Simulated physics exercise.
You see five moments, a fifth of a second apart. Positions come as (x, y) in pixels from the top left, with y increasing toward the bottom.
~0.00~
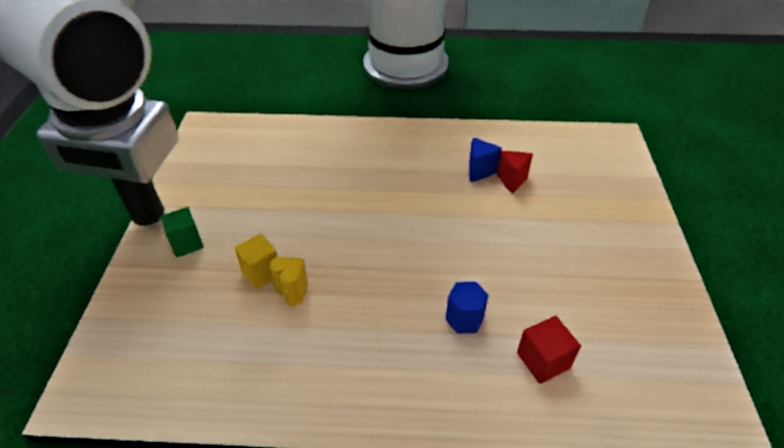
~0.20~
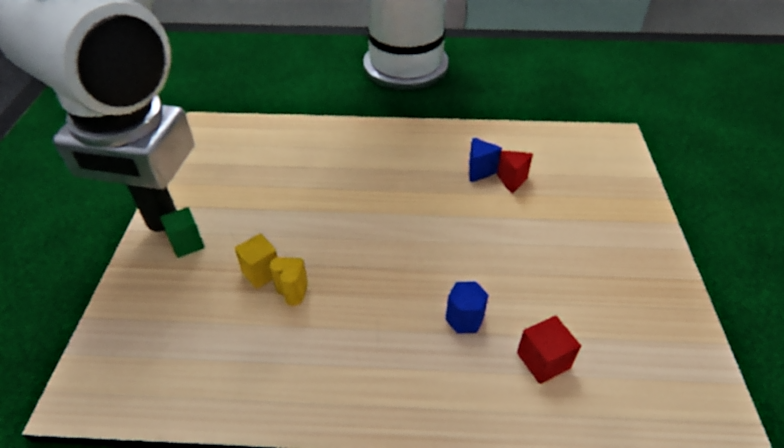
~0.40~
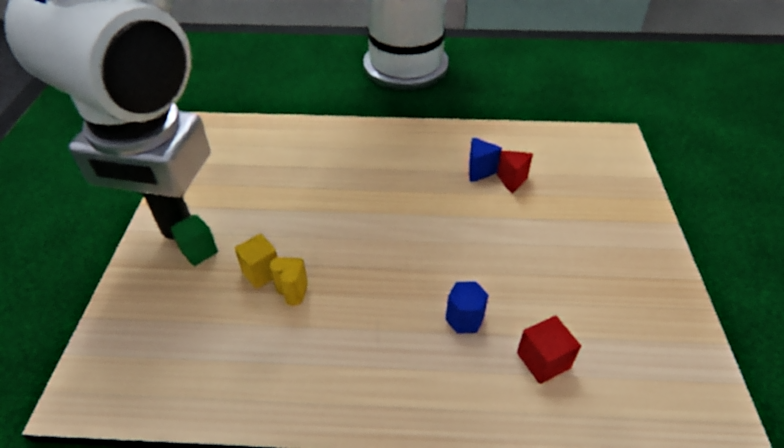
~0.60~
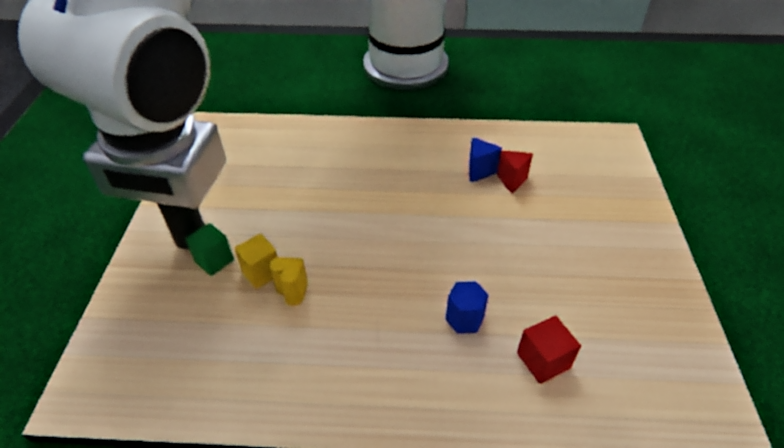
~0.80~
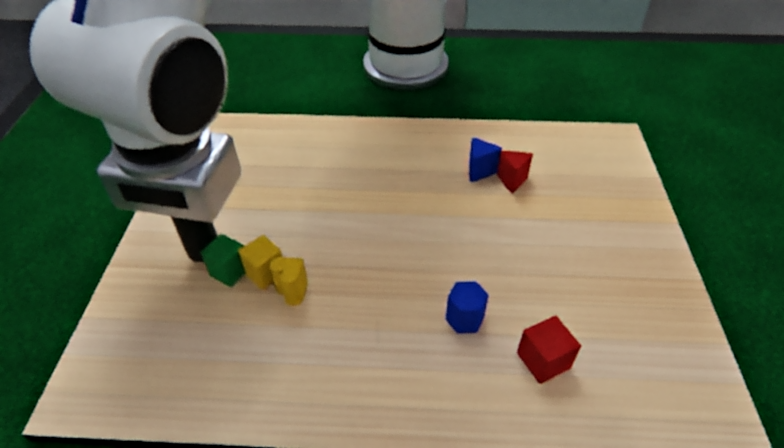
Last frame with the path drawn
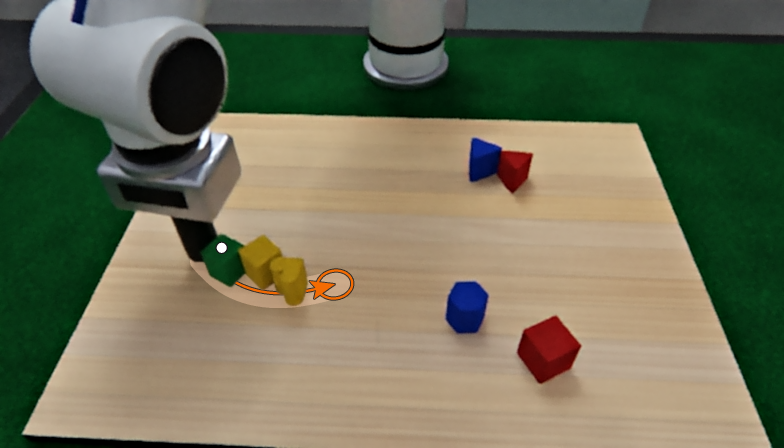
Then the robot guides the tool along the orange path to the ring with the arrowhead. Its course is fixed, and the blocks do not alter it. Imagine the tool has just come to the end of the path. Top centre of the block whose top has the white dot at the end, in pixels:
Just about (295, 297).
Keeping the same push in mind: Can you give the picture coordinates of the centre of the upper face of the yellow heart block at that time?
It ends at (366, 267).
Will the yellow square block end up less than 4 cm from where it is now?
Final answer: No.
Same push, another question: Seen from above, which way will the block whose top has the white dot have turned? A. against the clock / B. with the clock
I'll go with B - with the clock.
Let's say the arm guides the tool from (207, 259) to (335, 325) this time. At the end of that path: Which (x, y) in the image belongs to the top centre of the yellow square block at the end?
It sits at (306, 253).
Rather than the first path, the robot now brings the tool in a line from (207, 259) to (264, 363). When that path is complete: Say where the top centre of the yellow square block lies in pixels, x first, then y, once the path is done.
Its top middle is near (287, 255).
Drawn move, from (207, 259) through (238, 284) and (284, 293) to (335, 284); the dot is on the green square block.
The first path, step by step. One third of the way, tool (236, 275); green square block (256, 274); yellow square block (288, 256), turned 85° anticlockwise; yellow heart block (313, 270), turned 70° clockwise.
Two thirds of the way, tool (283, 285); green square block (291, 295), turned 25° clockwise; yellow square block (305, 249), turned 100° anticlockwise; yellow heart block (318, 271), turned 80° clockwise.
At the end, tool (334, 276); green square block (295, 297), turned 45° clockwise; yellow square block (326, 236), turned 145° anticlockwise; yellow heart block (366, 267), turned 90° clockwise.
